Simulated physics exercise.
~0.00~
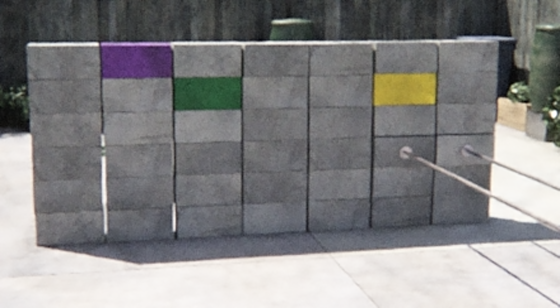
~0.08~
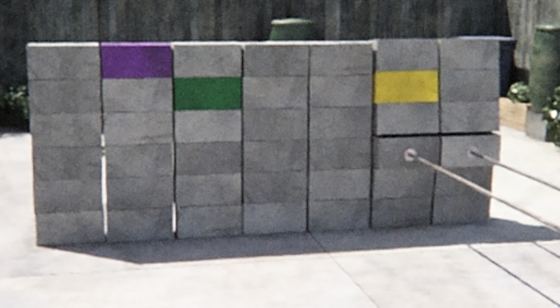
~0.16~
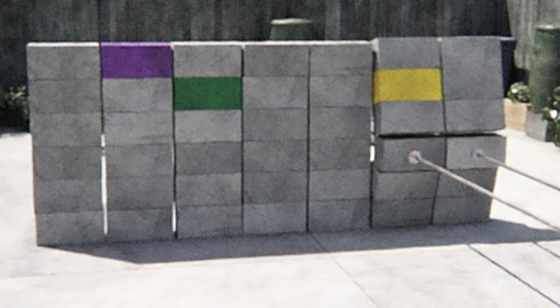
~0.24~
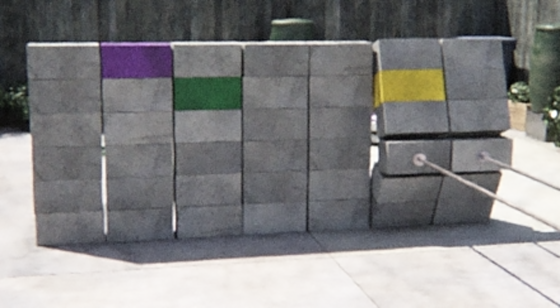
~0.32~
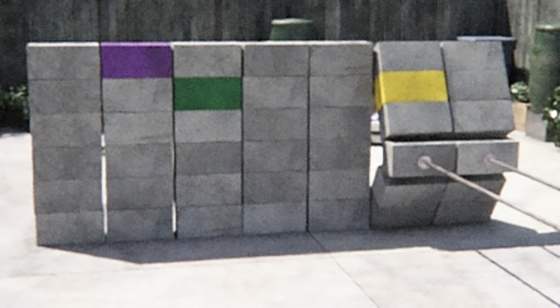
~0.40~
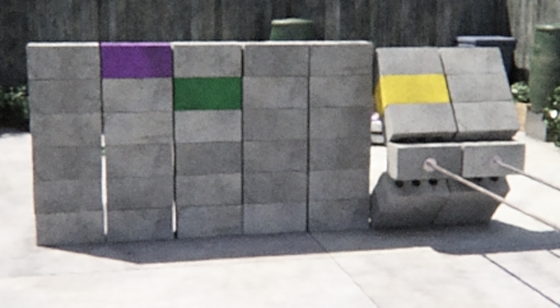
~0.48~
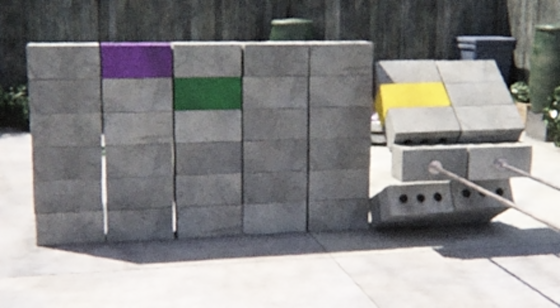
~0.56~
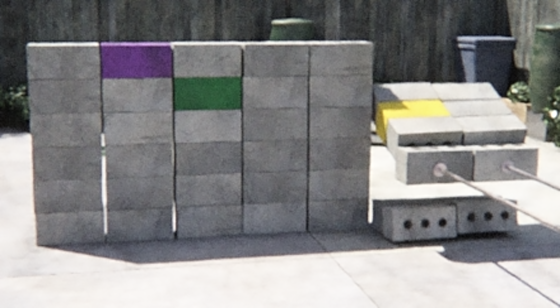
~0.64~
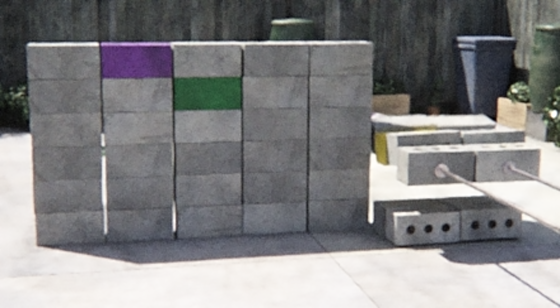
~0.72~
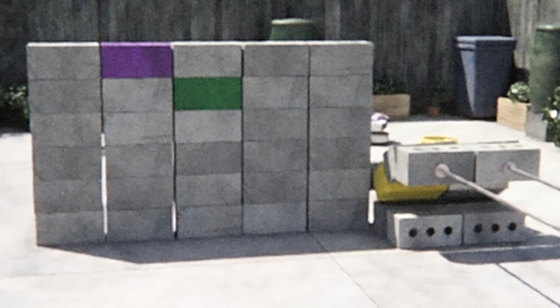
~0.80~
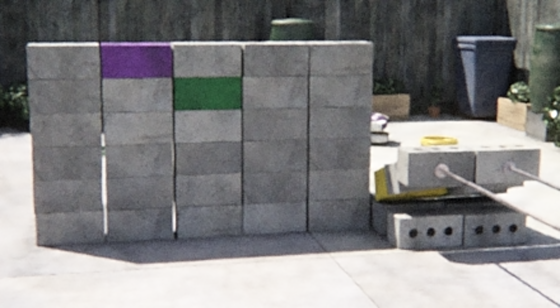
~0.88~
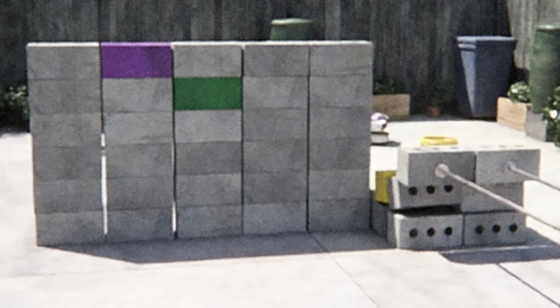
On a sunlit concrete patio in front of a wooden fence, a wall of gray blocks stands in straight columns, with purple, green and yellow blocks among them. Two rods attached to neighboring blocks at the right draw that pair out toward the viewer. The blocks above, including the yellow one, tilt backward, while those below lean as well. The two right columns then collapse, and the yellow block drops behind the pulled pair. It ends low and mostly hidden among the fallen blocks, while the purple and green blocks stay put in the standing columns.
